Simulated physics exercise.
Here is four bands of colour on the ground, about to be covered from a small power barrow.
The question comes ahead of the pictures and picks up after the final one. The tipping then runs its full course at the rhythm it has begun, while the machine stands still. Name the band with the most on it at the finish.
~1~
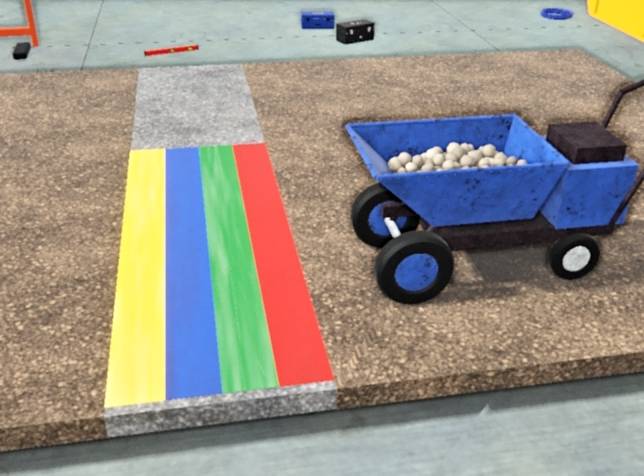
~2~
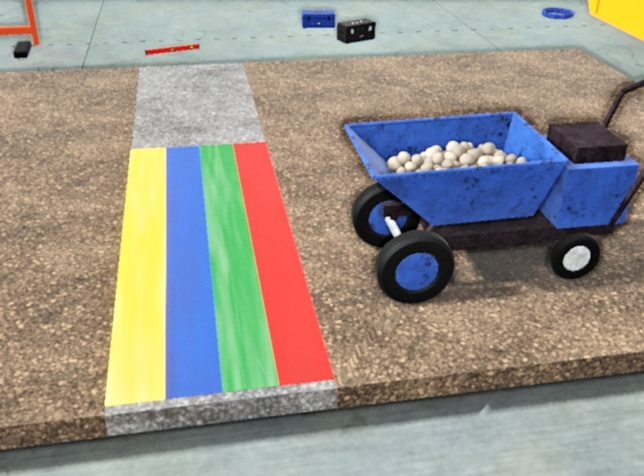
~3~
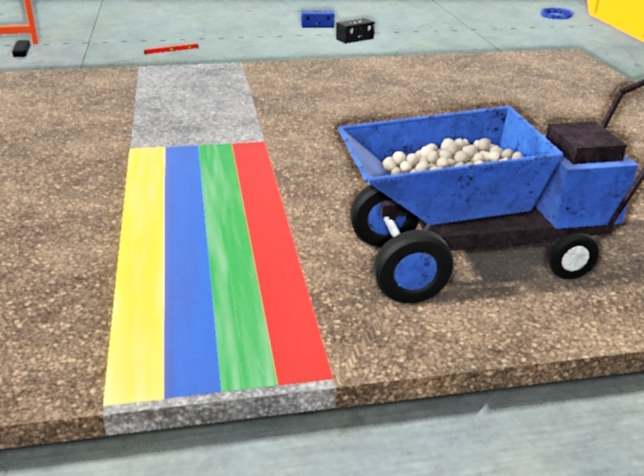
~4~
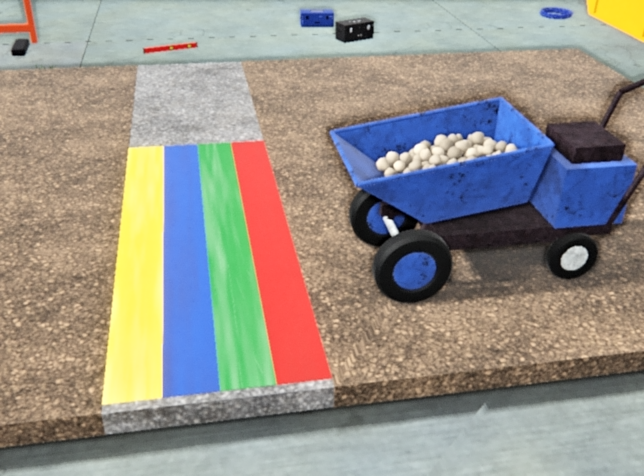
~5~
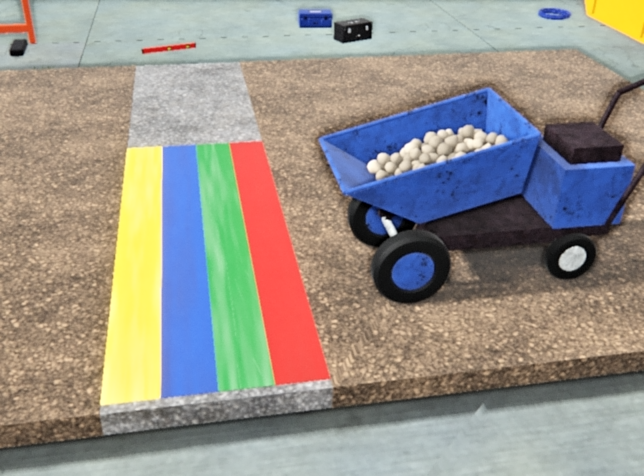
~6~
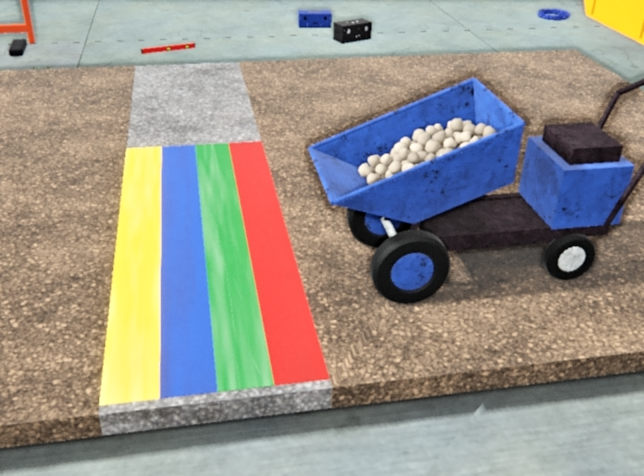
The green one.
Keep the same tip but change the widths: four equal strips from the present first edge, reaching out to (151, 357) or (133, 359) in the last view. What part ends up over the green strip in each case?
The first gives around 30 %, the second around 30 %.
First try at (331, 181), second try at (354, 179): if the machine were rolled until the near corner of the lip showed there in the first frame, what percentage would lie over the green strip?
30 per cent, then 30 per cent.
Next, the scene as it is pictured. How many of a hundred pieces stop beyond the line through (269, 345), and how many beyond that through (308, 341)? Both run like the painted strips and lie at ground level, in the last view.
In order: Near 70 %, then 80 %.
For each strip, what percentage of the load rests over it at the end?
Shares by strip - red: 20 per cent; green: 35 per cent; blue: 20 per cent; yellow: 10 per cent.
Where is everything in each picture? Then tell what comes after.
Lip of the skip near (377, 177), level; top of the load near (467, 161), river pebbles; red strip near (296, 339); green strip near (245, 345); blue strip near (192, 351); yellow strip near (137, 357), in the first frame.
Lip of the skip near (375, 178), tipped barely; top of the load near (466, 160), in the second frame.
Lip of the skip near (368, 181), tipped barely; top of the load near (461, 157), in the third frame.
Lip of the skip near (358, 185), tipped a little; top of the load near (473, 154), in the fourth frame.
Lip of the skip near (346, 193), tipped a little; top of the load near (477, 157), in the fifth frame.
Lip of the skip near (333, 203), tipped clearly; top of the load near (467, 150); red strip near (292, 338); green strip near (240, 344); blue strip near (187, 349); yellow strip near (132, 355), in the sixth frame.
Shortly afterwards, skip tipped steeply; the whole lot in the skip.
Next, skip tipped right over; near half in the skip; near a quarter over the red strip; near a quarter over the green strip; only a few over the blue strip.
Some moments later, skip tipped right over; a little in the skip; near a quarter over the red strip; near a third over the green strip; near a quarter over the blue strip; a little over the yellow strip; only a few off the paint.
In the end, skip tipped right over; a little in the skip; near a quarter over the red strip; near a third over the green strip; near a quarter over the blue strip; a little over the yellow strip; only a few off the paint.
